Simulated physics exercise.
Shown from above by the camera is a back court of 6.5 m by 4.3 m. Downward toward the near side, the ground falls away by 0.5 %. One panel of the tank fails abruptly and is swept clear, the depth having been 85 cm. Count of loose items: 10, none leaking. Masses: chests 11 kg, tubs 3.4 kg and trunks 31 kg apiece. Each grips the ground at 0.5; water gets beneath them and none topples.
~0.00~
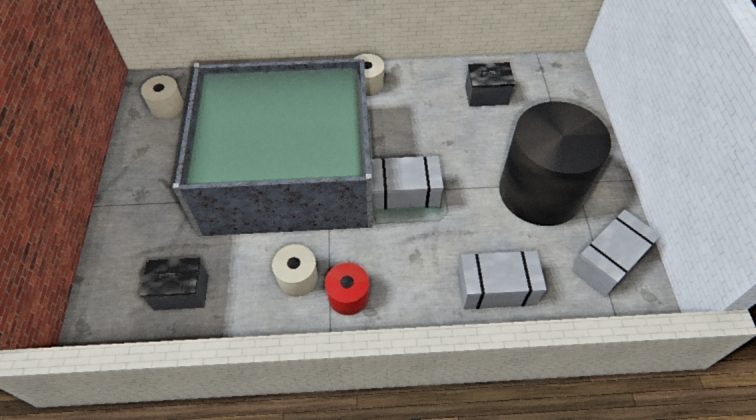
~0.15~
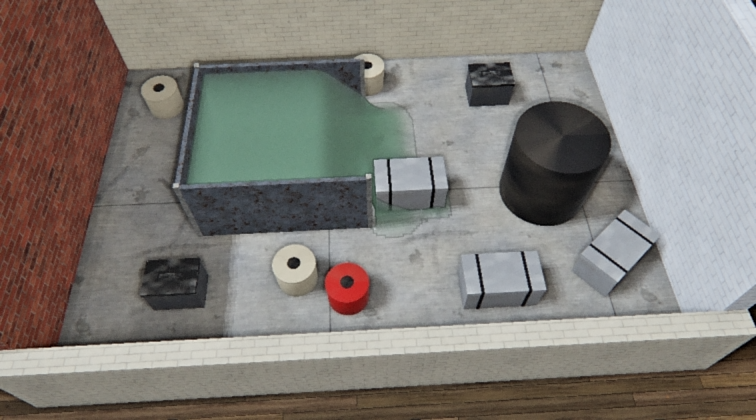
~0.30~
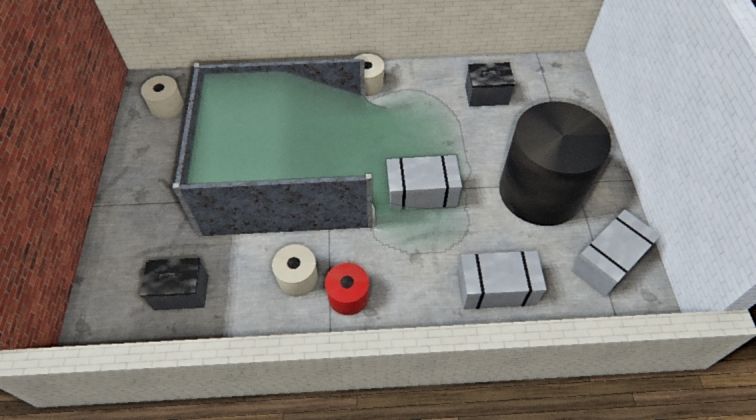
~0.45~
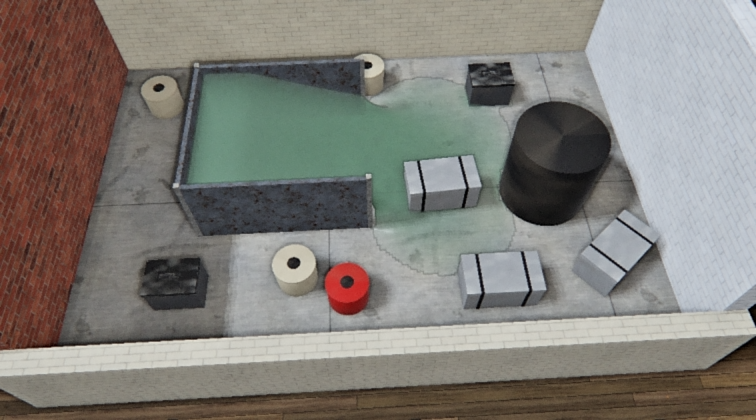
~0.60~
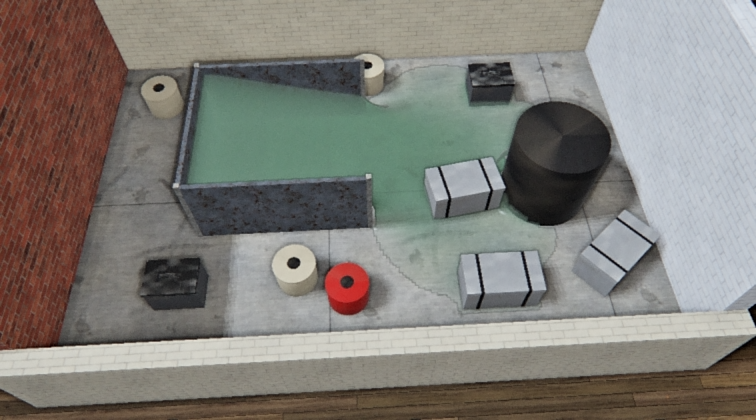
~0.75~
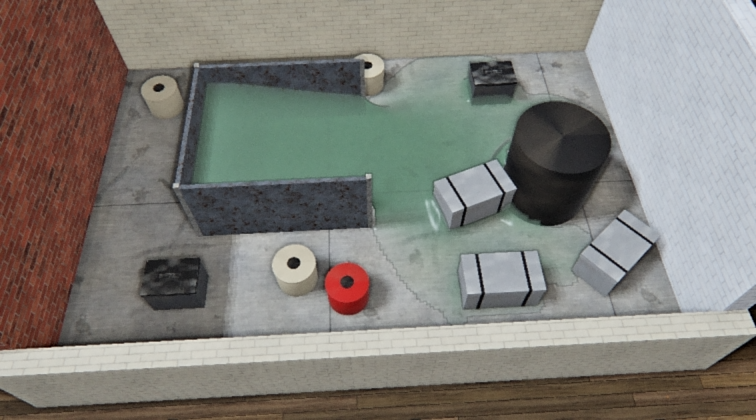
Green water spilling from an open-sided tank across a grey court, pushing one strapped pale trunk rightward against a dark cylinder.
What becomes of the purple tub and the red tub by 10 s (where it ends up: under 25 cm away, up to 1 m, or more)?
Here's what I'd expect: The purple tub gets pushed a bit while the red tub is pushed a long way.
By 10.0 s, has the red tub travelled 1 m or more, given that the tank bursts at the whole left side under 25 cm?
Outcome for the red tub: It is borne far off.
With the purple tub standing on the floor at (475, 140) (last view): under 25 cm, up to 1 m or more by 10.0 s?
I'd say it lands far off.
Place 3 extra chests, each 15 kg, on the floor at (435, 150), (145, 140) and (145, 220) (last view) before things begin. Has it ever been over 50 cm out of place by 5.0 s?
One by one: Beyond the mark, below the mark, below the mark.
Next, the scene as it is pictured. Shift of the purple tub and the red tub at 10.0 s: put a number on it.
80 and 250 cm.
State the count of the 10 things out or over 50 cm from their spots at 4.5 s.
At that moment it comes to 8.
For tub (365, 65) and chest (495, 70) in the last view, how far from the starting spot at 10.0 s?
The first ends 200 cm from its start, the second 20 cm.
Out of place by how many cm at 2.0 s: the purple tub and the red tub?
Shifts by then: Around 0 and 0 cm.
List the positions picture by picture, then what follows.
In the first frame, the purple tub is out of sight; the red tub at (347, 282) rests on the ground; water covers 3.2 m2; 0 of 10 have shifted.
In the second frame, the purple tub is out of sight; the red tub at (347, 282), on the bottom; 4.3 m2 under water; 1 of 10 have shifted.
In the third frame, the purple tub is out of sight; the red tub at (347, 282), on the bottom; 5.8 m2 under water; 1 of 10 have shifted.
In the fourth frame, the purple tub is out of sight; the red tub at (347, 282), on the bottom; water covers 7.7 m2; 1 of 10 have shifted.
In the fifth frame, the purple tub is out of sight; the red tub at (347, 282), on the bottom; water covers 9.2 m2; 1 of 10 have shifted.
In the sixth frame, the purple tub is out of sight; the red tub at (347, 282) rests on the ground; water covers 10.8 m2; 1 of 10 have shifted.
After 2.0 s the purple tub is near (222, 77), 0.0 m from its start, aground; the red tub is near (347, 282), 0.0 m from its start, aground; 3 afloat.
After 4.5 s the purple tub is near (174, 84), 0.6 m from its start, afloat; the red tub is near (297, 230), 0.8 m from its start, afloat; 7 afloat.
After 7.0 s the purple tub is near (181, 132), 1.1 m from its start, afloat; the red tub is near (174, 162), 2.5 m from its start, afloat; 10 afloat.
After 10.0 s the purple tub is near (165, 92), 0.7 m from its start, afloat; the red tub is near (157, 179), 2.5 m from its start, afloat; 10 afloat.
